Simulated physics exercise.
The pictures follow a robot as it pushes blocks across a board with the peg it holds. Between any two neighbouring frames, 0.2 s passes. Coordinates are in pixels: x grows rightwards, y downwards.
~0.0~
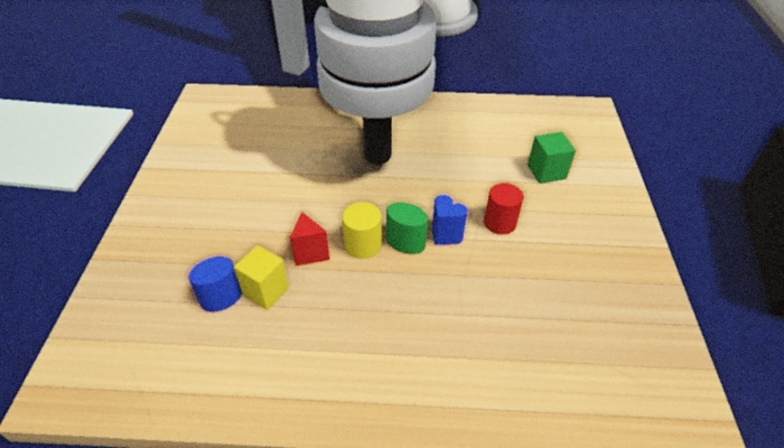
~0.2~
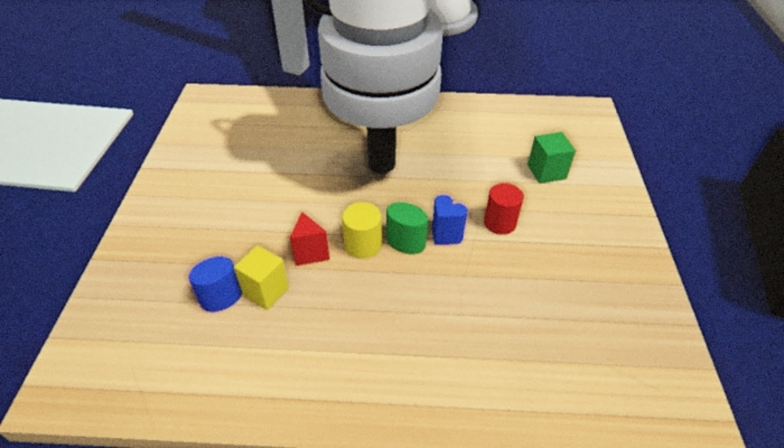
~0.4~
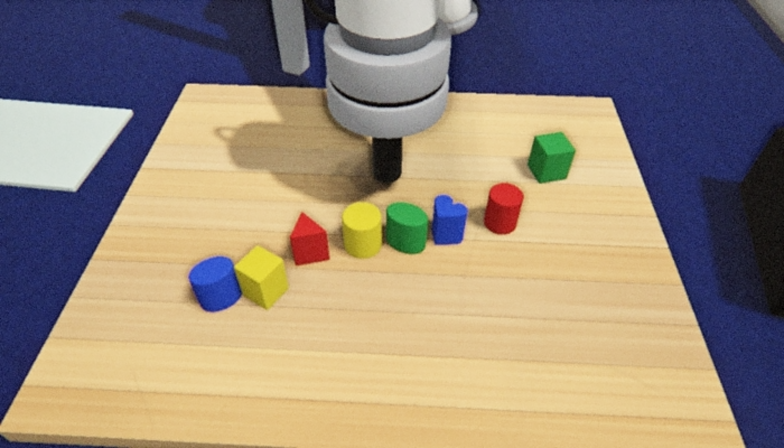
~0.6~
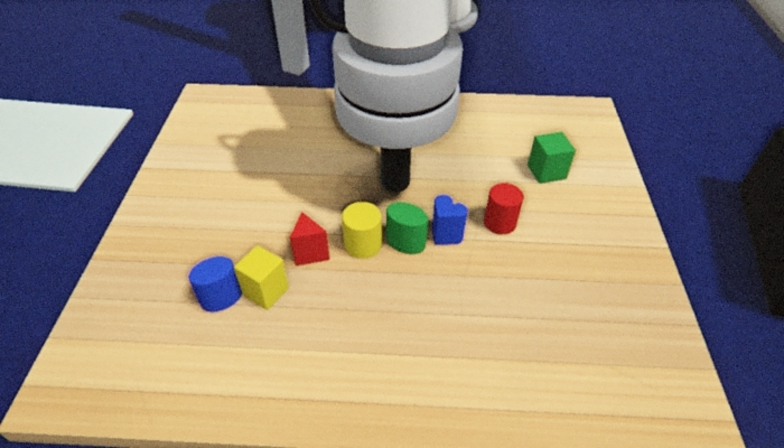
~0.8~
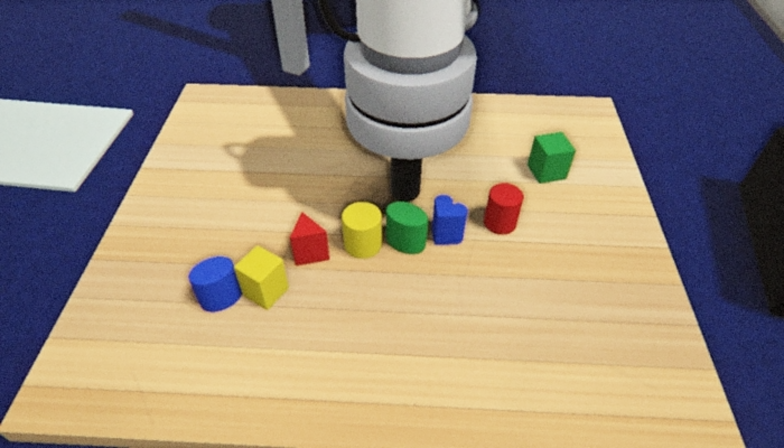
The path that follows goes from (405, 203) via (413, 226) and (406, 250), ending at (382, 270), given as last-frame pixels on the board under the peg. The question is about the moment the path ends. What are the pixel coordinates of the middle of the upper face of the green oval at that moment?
It is going to be at (389, 268).
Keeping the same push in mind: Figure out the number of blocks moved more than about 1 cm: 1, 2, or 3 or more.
It should be one.
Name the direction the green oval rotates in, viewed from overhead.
Looking down on the board, it turns counter-clockwise.
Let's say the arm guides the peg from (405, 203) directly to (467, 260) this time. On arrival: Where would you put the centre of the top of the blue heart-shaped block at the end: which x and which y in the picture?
It will likely be found at (505, 247).
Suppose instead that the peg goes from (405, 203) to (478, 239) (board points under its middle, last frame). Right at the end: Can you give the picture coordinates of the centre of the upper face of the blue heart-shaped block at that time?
The spot you're after is about (479, 233) in the image.
On the path given first. One third of the way, peg at (414, 217); green oval at (406, 220).
Two thirds of the way, peg at (405, 241); green oval at (399, 247).
At the end, peg at (382, 260); green oval at (389, 268), turned 55° anticlockwise; blue heart-shaped block unmoved.
